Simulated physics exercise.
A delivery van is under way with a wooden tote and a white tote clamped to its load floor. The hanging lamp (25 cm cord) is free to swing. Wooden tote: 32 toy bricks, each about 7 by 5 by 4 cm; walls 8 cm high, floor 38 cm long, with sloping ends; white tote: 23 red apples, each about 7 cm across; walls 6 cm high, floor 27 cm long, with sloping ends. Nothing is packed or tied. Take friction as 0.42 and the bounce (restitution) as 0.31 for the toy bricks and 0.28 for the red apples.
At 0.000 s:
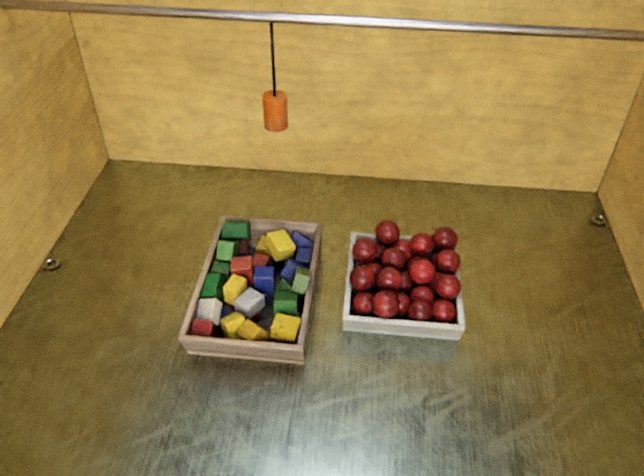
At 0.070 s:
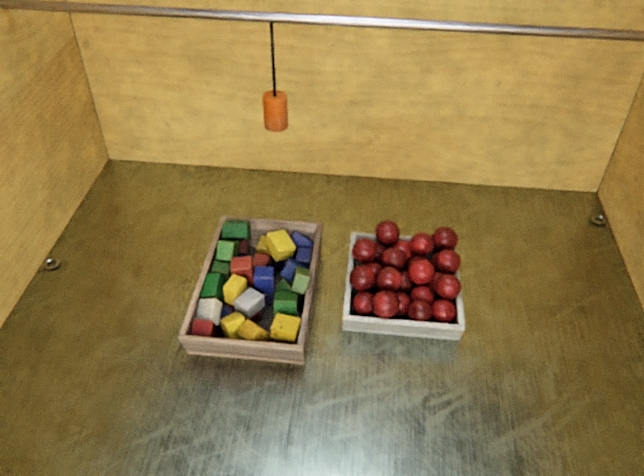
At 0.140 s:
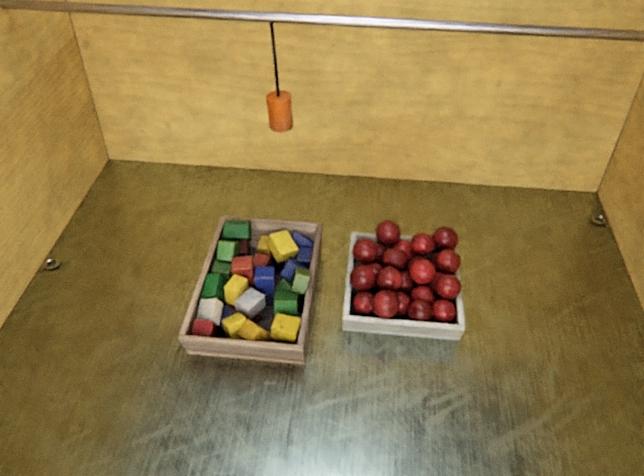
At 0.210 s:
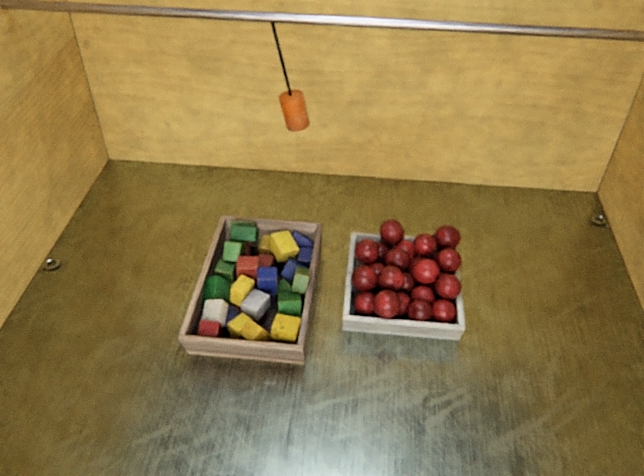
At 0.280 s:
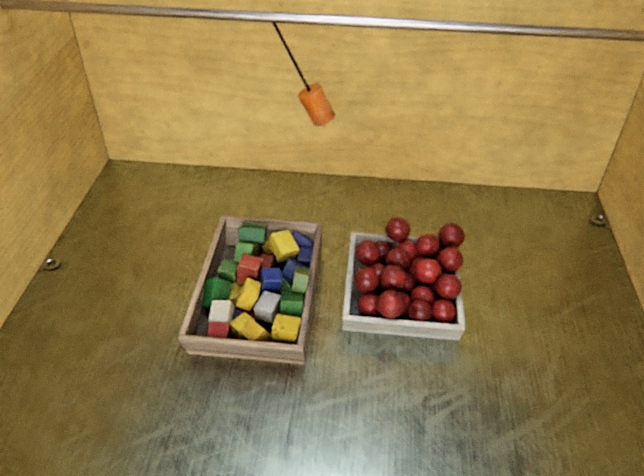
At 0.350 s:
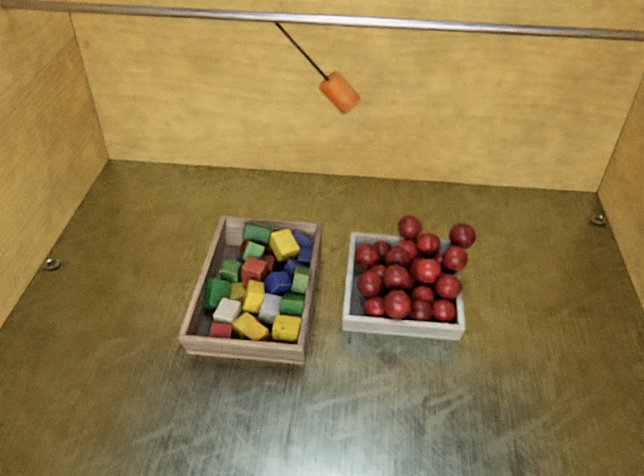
Orange cylinder on a cord swinging right as coloured blocks and round red objects shift rightward, one red object crossing its tote's rim.
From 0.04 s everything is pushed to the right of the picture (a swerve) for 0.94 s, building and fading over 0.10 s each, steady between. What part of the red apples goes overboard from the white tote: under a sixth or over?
It sheds more than a sixth of them.
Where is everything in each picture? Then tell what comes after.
In the first picture (places track the rim corner closest to us here), white tote (462, 325); wooden tote (300, 345); lamp cord 0° off upright; all still inside.
White tote (462, 325); lamp cord 0° off upright, in the second picture.
White tote (462, 325); lamp cord 3° off upright, in the third picture.
White tote (462, 325); lamp cord 12° off upright, in the fourth picture.
White tote (462, 325); lamp cord 26° off upright, in the fifth picture.
White tote (462, 325); wooden tote (300, 345); lamp cord 42° off upright; 1 out, the lowest apple at (462, 236), in the sixth picture.
After 0.55 s, the wooden tote has all 32 and the white tote is down by 3 of 23.
After 0.79 s, the wooden tote has all 32 and the white tote is down by 5 of 23.
After 1.14 s, the wooden tote has all 32 and the white tote is down by 7 of 23.
Final count (at 1.58 s), the wooden tote has all 32 and the white tote is down by 7 of 23. Asked share, 7 of 23, 30 per cent.
